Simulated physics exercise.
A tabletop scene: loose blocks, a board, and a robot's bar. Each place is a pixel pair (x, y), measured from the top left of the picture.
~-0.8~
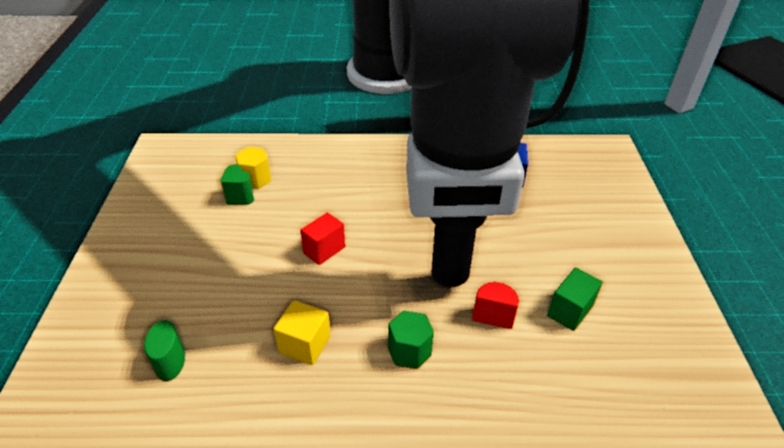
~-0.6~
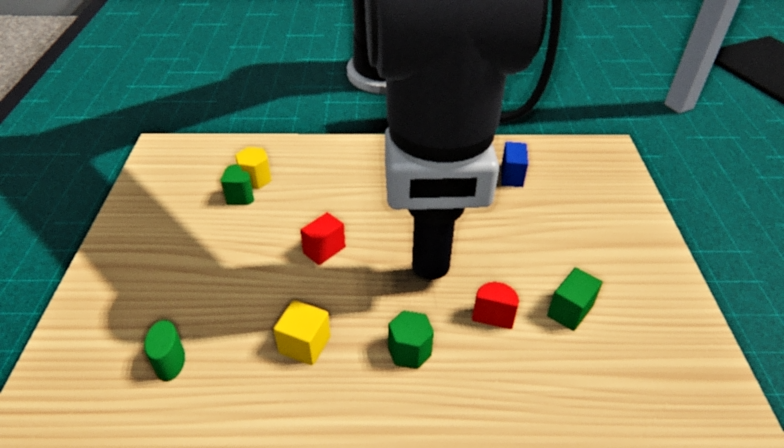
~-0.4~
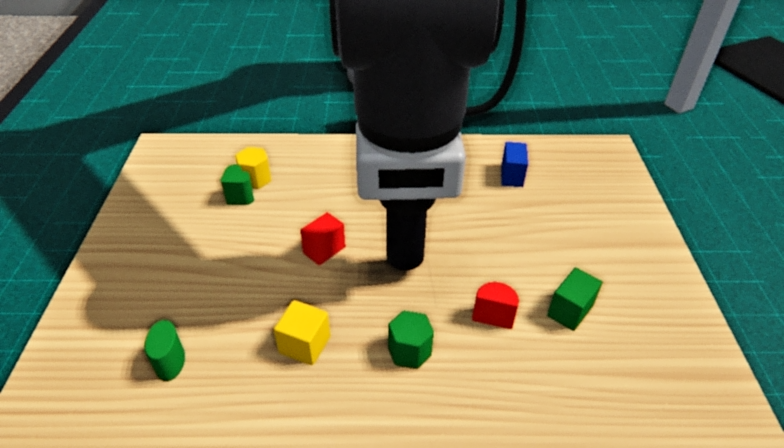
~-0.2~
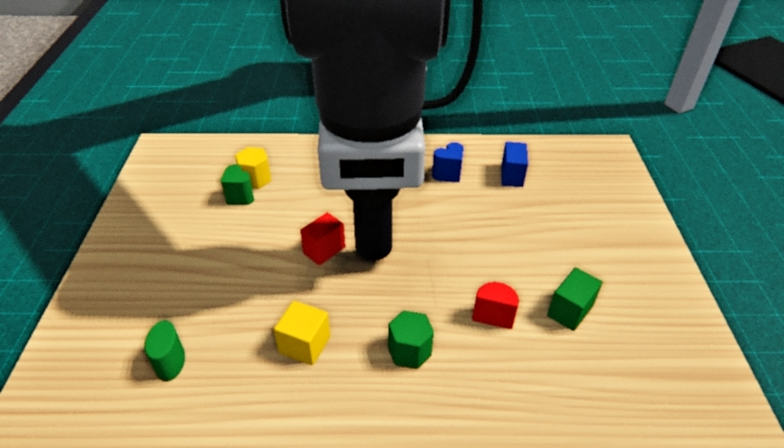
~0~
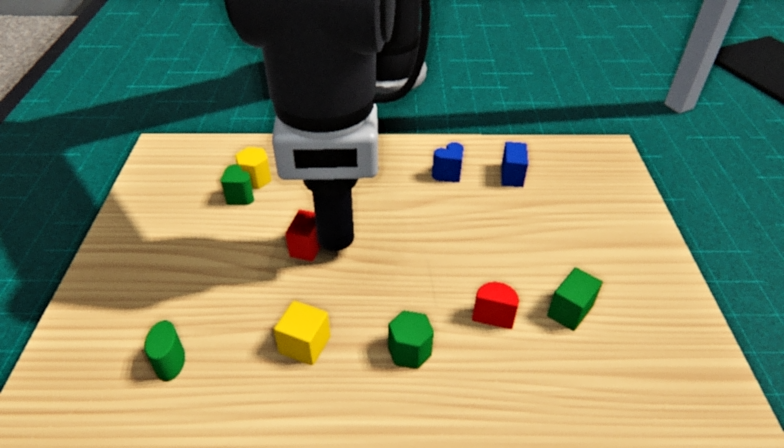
On a pale wooden tabletop over a teal gridded floor, seen from a fixed, raised view, loose coloured blocks lie scattered. Green and yellow blocks sit at the upper left, blue at the upper right, a red one left of centre, and yellow, green and red ones nearer. A robot arm slides its black bar leftward and slightly back, uncovering the blue blocks, then pushes the red block a little left.
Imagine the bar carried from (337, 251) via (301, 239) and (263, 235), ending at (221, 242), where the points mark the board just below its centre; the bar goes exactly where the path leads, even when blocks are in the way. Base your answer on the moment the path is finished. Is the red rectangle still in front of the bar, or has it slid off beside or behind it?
It keeps leading.
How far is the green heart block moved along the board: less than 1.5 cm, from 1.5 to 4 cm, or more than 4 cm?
By the end of the path, it will have gone short of 1.5 cm.
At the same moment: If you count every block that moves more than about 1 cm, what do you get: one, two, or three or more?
My prediction: One block.
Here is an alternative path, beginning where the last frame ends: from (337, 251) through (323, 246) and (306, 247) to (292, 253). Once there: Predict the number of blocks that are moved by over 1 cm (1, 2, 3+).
The way I see it, the answer is one.
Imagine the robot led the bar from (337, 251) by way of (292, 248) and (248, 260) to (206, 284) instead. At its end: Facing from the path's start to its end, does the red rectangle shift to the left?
No, that is not what happens.
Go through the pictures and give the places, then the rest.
The first picture shows bar's lower end at (450, 273); green heart block at (234, 174); red rectangle at (322, 225).
The second picture shows bar at (431, 266); blocks still.
The third picture shows bar at (405, 257); blocks still.
The fourth picture shows bar at (374, 248); blocks still.
The fifth picture shows bar at (336, 238); green heart block at (234, 174); red rectangle at (304, 222).
The first path, step by step. One third of the way, bar at (299, 227); red rectangle at (265, 215), turned 25° anticlockwise.
Two thirds of the way, bar at (260, 223); red rectangle at (226, 209), turned 20° anticlockwise.
At the end, bar at (218, 230); green heart block still; red rectangle at (186, 211), turned 15° clockwise.
